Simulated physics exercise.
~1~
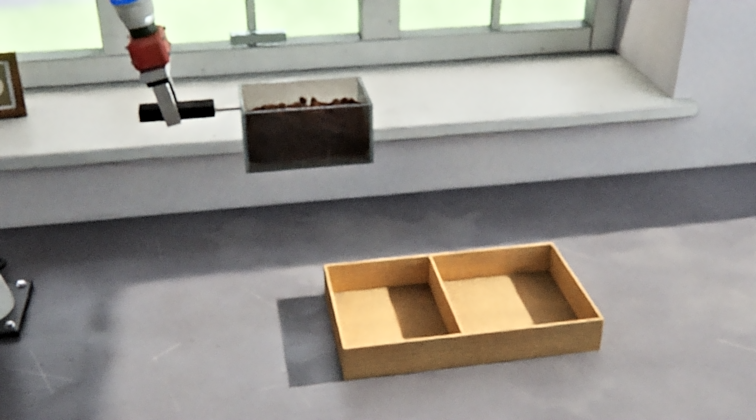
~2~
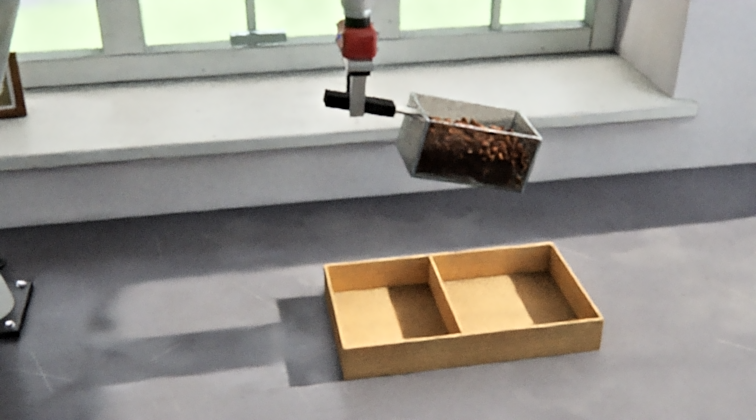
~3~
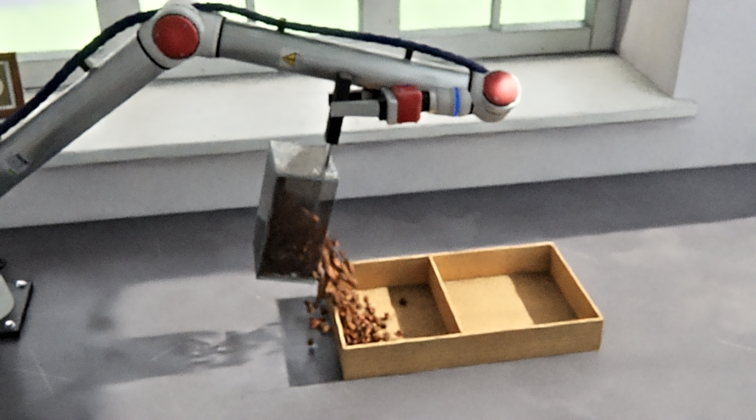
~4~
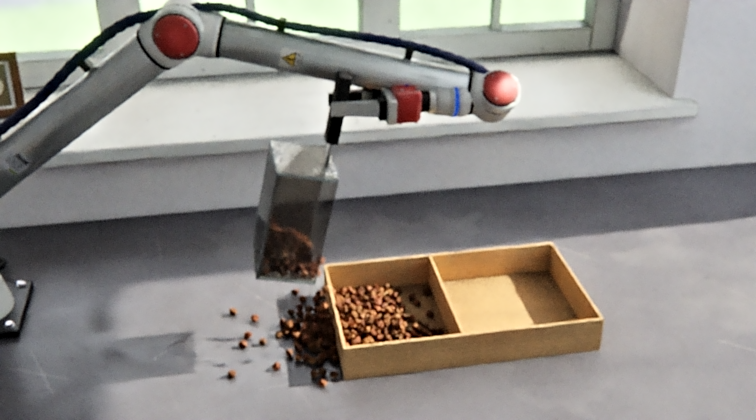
At the start, a robot gripper holds a clear-sided box of brown pellets in front of a window, above a shallow wooden crate split into two parts. The arm carries the box to the right, and the box begins to tip. It then swings back left and tilts steeply beside the near-left end of the crate, so the pellets pour out over the edge. Many land in the left part, while others spill onto the grey table. In the end, the left part holds a large heap, the right part looks empty, and some pellets stay in the tilted box.
